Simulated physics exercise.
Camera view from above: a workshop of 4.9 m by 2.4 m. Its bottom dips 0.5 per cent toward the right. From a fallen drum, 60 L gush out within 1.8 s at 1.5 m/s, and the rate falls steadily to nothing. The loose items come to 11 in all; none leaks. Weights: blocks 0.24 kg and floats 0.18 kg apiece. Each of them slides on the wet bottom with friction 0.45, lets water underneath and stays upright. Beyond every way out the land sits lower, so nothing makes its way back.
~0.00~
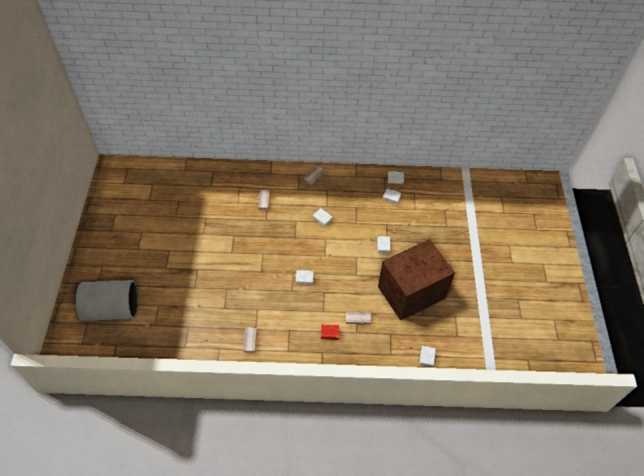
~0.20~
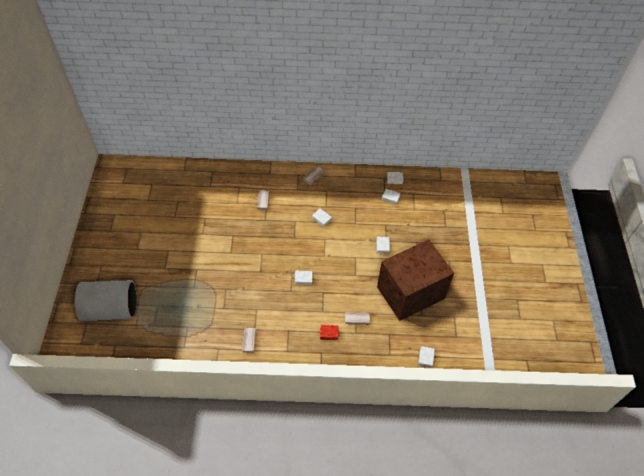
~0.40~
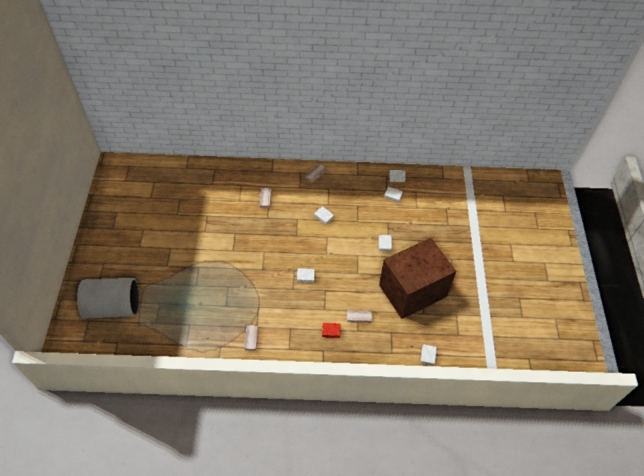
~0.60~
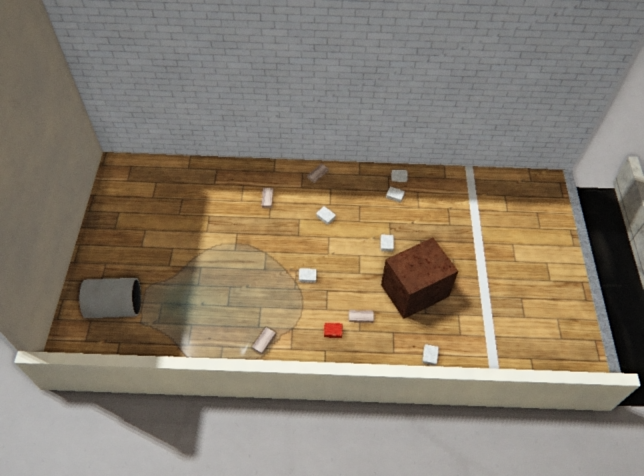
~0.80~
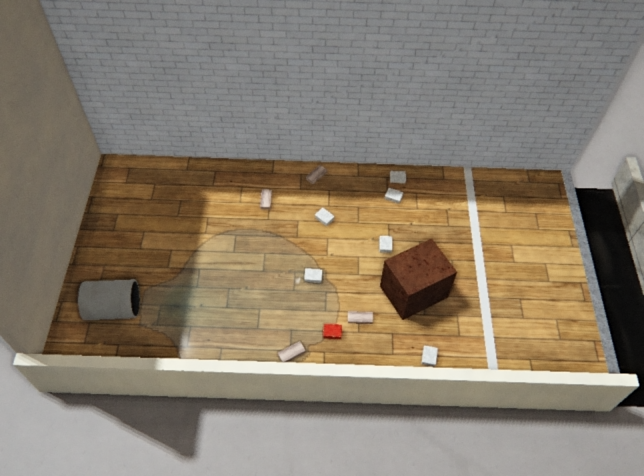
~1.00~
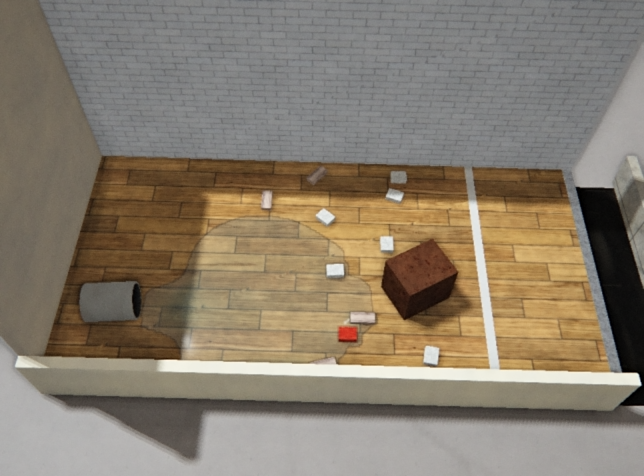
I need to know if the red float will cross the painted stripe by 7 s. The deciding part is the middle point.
I expect it to clear the mark.
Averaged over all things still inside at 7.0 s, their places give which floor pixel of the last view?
(473, 208).
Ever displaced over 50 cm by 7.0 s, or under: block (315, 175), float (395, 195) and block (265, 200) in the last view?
Listed order: Below the mark, above the mark and below the mark.
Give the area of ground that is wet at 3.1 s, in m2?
Some 4.5 m2 of it.
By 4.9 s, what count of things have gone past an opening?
By that point, 3.
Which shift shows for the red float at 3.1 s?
About 200 cm by then.
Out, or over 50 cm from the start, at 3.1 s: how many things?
By then the count is 7.
After 1.4 s the red float is near (392, 345), 0.5 m from its start, aground; 0 of 11 are over the mark; 0 afloat.
After 3.1 s the red float is near (583, 334), 2.2 m from its start, afloat; 6 of 11 are over the mark; 3 afloat.
After 4.9 s the red float has gone out; 8 of 11 are over the mark; 3 afloat.
After 7.0 s the red float has gone out; 9 of 11 are over the mark; 0 afloat.
